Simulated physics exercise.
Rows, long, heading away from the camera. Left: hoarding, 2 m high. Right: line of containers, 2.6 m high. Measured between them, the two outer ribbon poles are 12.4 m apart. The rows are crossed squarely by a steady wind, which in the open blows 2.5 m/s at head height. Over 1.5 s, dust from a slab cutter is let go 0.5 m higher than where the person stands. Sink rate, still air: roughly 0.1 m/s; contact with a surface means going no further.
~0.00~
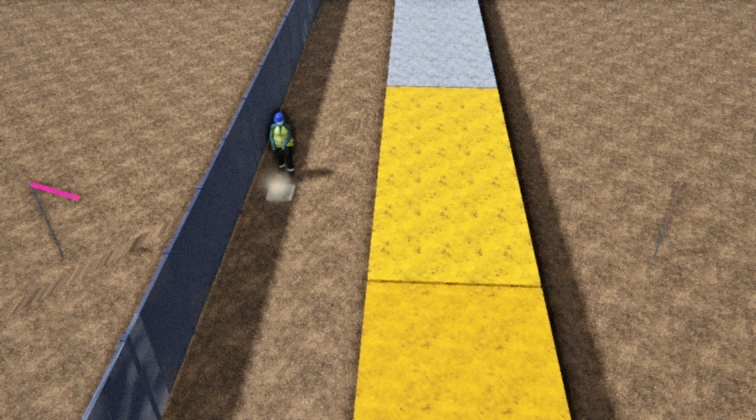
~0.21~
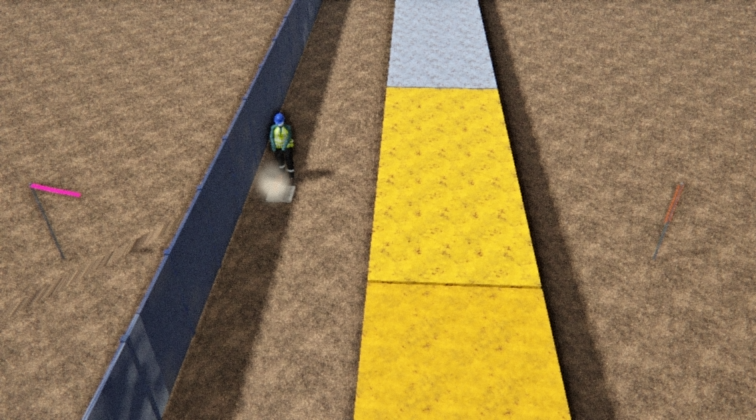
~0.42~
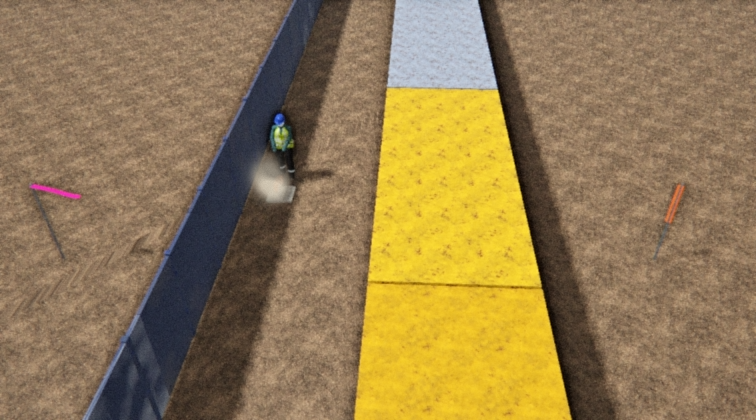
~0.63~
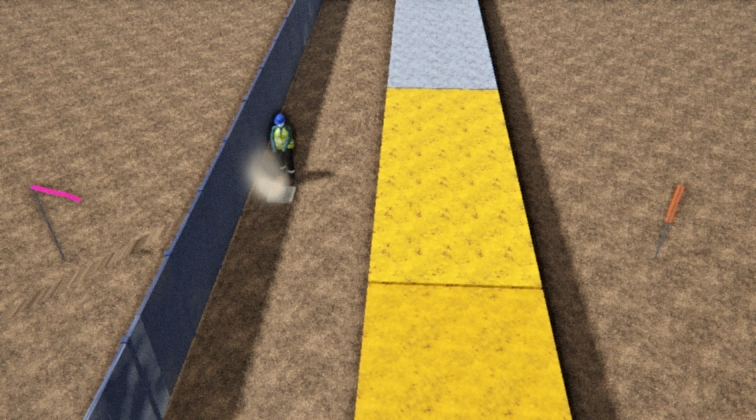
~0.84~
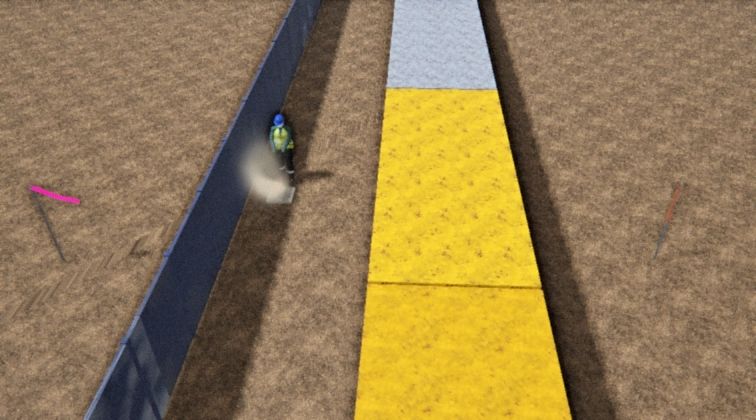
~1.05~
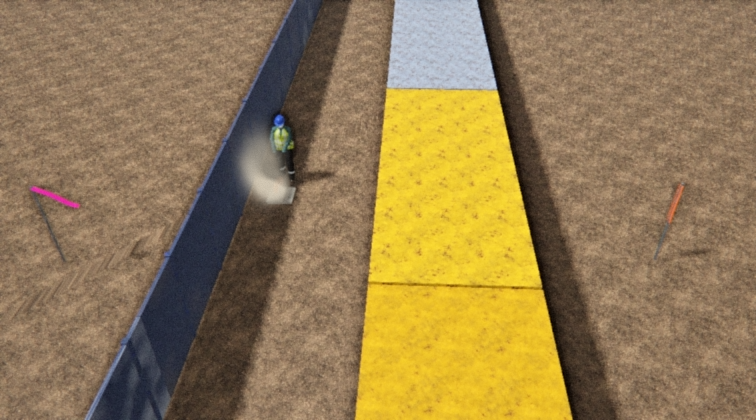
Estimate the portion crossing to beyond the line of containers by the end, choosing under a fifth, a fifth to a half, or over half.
The amount that clears it lies within one fifth and one half.
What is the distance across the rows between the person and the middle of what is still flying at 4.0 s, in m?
Estimate: Near 1.5 m.
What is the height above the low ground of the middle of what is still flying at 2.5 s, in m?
About 1.8 m high.
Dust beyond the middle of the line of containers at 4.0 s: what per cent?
Share: Around 2 percent.
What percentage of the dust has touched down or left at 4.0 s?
I'd put it at around 15 per cent.
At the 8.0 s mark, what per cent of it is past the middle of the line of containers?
Share past the middle - close to 20 in a hundred.
After 2.5 s, 5 % is no longer flying here, and 0 % is beyond the line of containers; the middle of what still flies is 1.8 m above the low ground, near (256, 136).
After 4.0 s, 14 % is no longer flying here, and 2 % is beyond the line of containers; the middle of what still flies is 2.3 m above the low ground, near (331, 118).
After 8.0 s, 40 % is no longer flying here, and 21 % is beyond the line of containers; the middle of what still flies is 2.0 m above the low ground, near (308, 132).
After 20.0 s, 73 % is no longer flying here, and 29 % is beyond the line of containers; the middle of what still flies is 1.5 m above the low ground, near (694, 157).
After 45.0 s, 97 % is no longer flying here, and 32 % is beyond the line of containers.
